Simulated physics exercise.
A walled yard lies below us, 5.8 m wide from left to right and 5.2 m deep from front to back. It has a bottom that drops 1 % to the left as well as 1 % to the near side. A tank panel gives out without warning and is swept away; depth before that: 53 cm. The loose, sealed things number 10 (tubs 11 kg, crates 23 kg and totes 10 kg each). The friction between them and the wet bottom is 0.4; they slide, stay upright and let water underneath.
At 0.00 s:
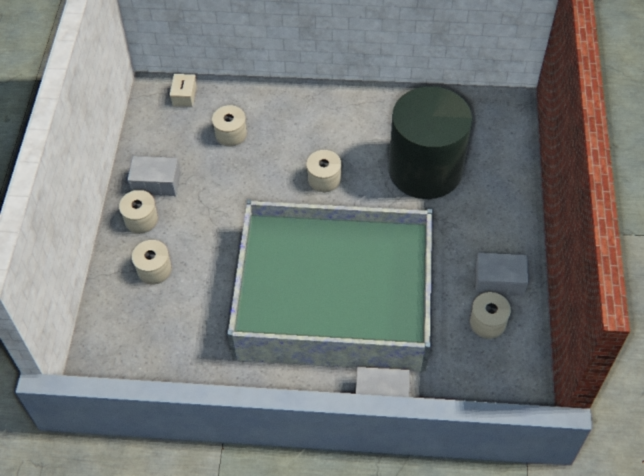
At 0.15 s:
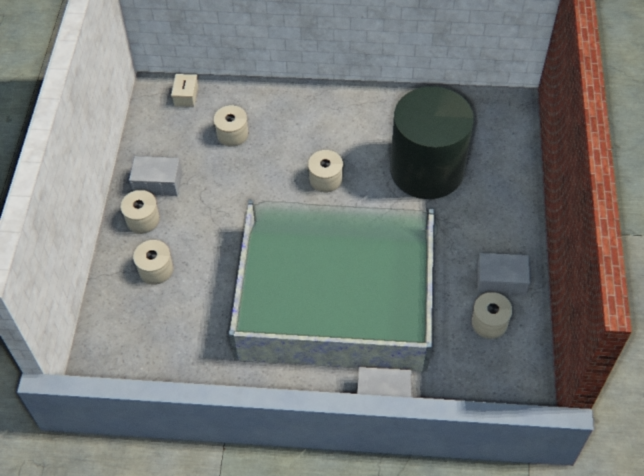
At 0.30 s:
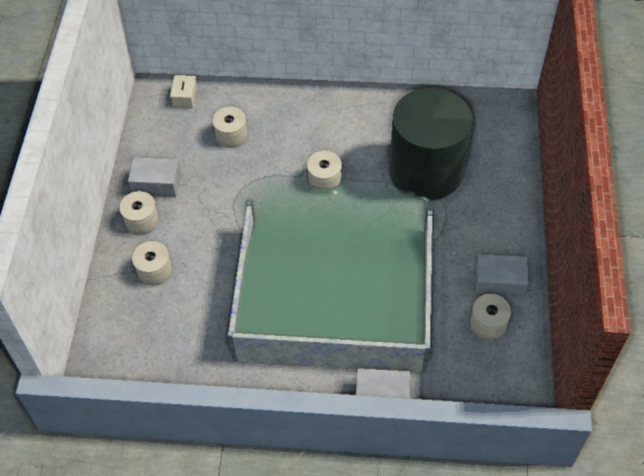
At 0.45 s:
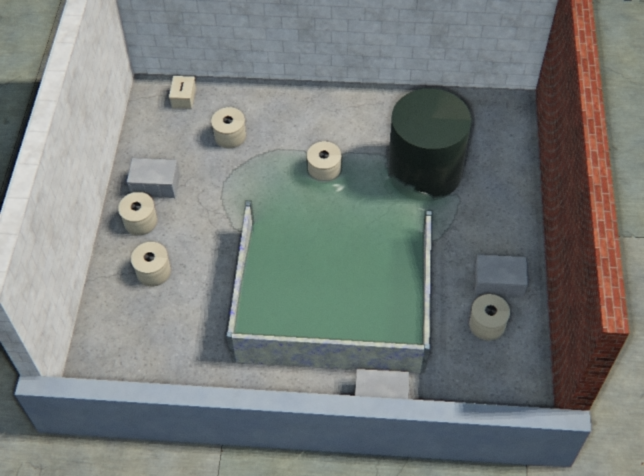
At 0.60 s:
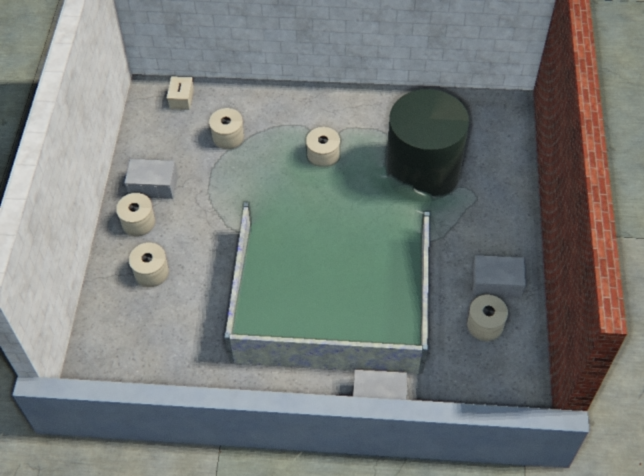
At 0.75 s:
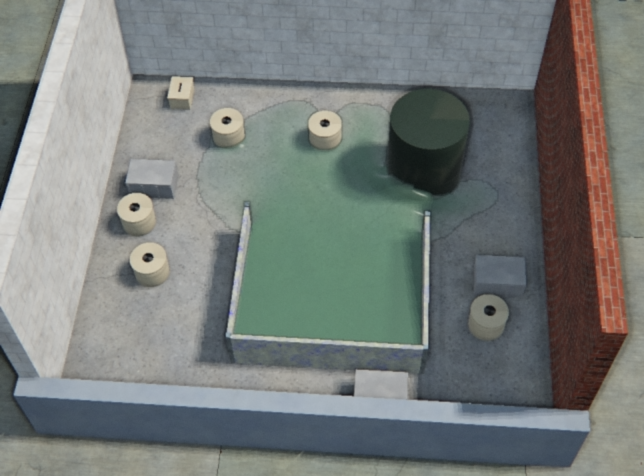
Green water spreads from a tank across the yard floor and pushes one round tub backward.
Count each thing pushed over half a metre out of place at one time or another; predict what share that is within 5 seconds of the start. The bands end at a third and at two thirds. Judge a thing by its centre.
I expect that share to be very large, two thirds or over.
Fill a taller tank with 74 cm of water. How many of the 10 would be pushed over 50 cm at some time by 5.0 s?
Then 9 of them.
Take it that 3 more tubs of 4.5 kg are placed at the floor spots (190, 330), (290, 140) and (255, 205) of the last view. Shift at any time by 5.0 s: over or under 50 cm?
Check, in order - not exceeded, exceeded, exceeded.
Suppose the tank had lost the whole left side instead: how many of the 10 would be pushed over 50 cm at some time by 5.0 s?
Then it comes to 6.
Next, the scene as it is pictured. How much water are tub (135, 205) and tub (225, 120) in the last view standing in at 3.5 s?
Depths: Near 3 cm, then near 22 cm.
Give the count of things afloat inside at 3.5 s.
Total: 4.
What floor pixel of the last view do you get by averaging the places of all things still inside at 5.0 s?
Close to pixel (276, 294).
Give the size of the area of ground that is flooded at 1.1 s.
Around 13 m2 of it.
After 1.1 s 1 of 10 are over 50 cm from their spots; 0 afloat.
After 2.2 s 2 of 10 are over 50 cm from their spots; 2 afloat.
After 3.5 s 4 of 10 are over 50 cm from their spots; 4 afloat.
After 5.0 s 7 of 10 are over 50 cm from their spots, and 7 have been at some point; 3 afloat.
